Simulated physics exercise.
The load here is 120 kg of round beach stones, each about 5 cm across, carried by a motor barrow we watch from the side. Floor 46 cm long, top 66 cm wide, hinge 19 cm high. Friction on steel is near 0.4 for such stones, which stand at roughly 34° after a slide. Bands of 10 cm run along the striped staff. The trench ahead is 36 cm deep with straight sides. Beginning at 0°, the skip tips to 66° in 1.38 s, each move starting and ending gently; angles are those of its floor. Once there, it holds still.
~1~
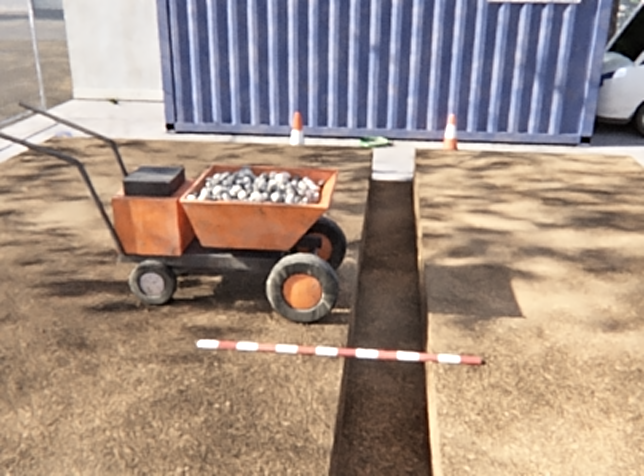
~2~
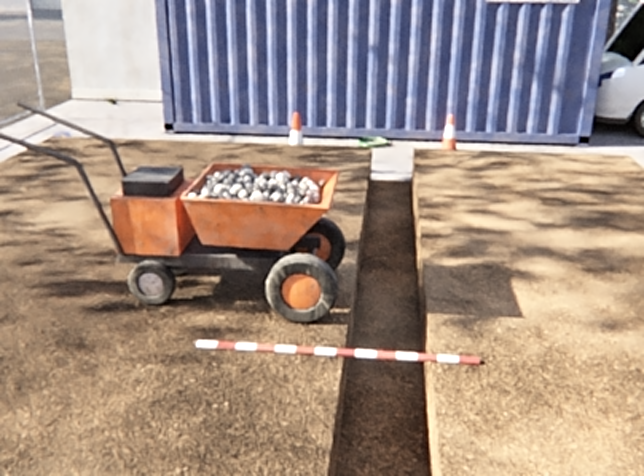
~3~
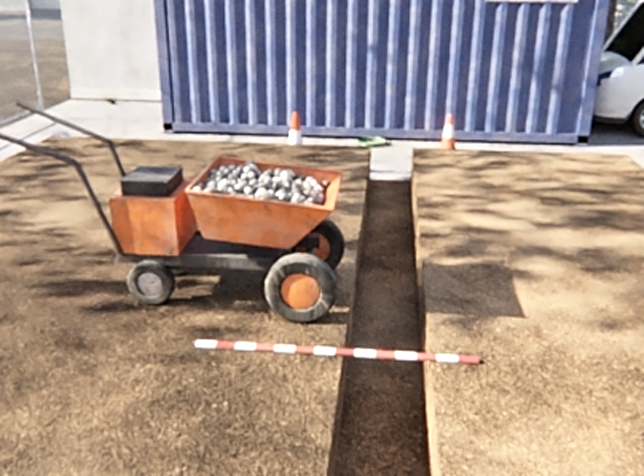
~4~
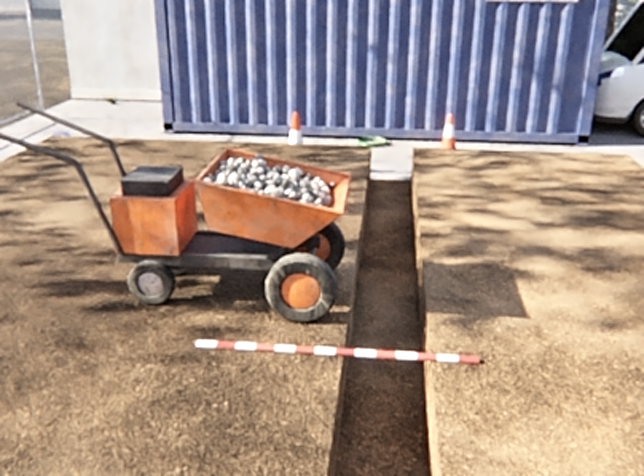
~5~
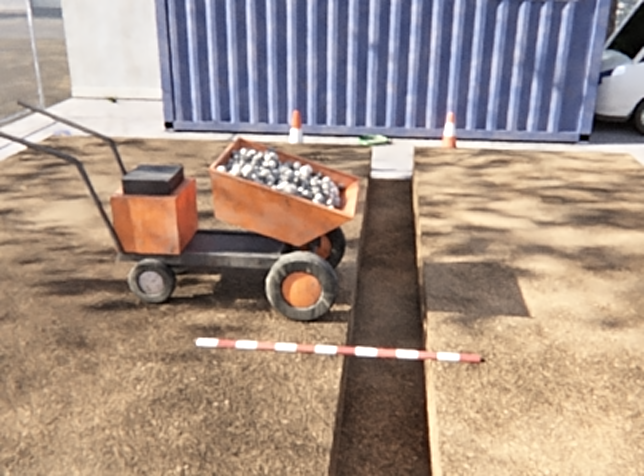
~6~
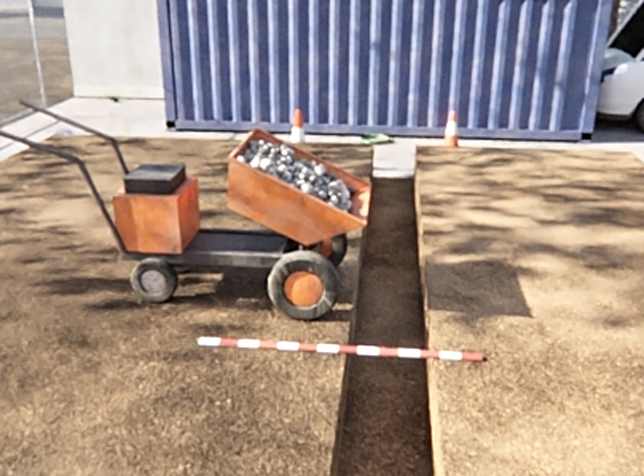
The video shows an orange motor barrow loaded with rounded grey stones, standing beside a straight trench and a red-and-white striped staff, as its skip gradually tilts down to the right, the rear rising while the stones stay inside.
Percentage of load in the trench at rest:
53 %.
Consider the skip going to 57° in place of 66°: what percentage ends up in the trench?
Some 50 in a hundred, I'd say.
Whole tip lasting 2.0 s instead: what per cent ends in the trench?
Something close to 60 per cent.
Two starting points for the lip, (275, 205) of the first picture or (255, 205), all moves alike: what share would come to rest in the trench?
Result: Close to 100 then close to 100 per cent.
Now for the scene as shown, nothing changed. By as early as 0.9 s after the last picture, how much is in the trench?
About 20 per cent by then.
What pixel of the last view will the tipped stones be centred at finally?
The tipped stones centre close to (422, 333).
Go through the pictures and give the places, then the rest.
The first picture shows lip at (327, 207), floor tilted 0°, highest stones at (237, 177).
In the second picture, the skip is at 1°, its lip at (328, 208); the top of the load is at (233, 176).
The third picture shows lip at (333, 210), floor tilted 5°, highest stones at (237, 171).
In the fourth picture, the skip is at 10°, its lip at (342, 213); the top of the load is at (238, 165).
The fifth picture shows lip at (353, 218), floor tilted 17°, highest stones at (244, 156).
In the sixth picture, the skip is at 25°, its lip at (366, 224); the top of the load is at (261, 148).
Then, 0.4 s after the last picture the floor is at 55°, 99 % in the skip, 1 % in the trench; the foremost stones are at (399, 243).
Then, 0.9 s after the last picture the floor is at 66°, 51 % in the skip, 20 % in the trench, 29 % past the trench; the foremost stones are at (492, 298).
Then, 1.2 s after the last picture the floor is at 66°, 23 % in the skip, 29 % in the trench, 48 % past the trench; the foremost stones are at (562, 304).
Then, 3.2 s after the last picture the floor is at 66°, 0 % in the skip, 53 % in the trench, 47 % past the trench; the foremost stones are at (597, 300).
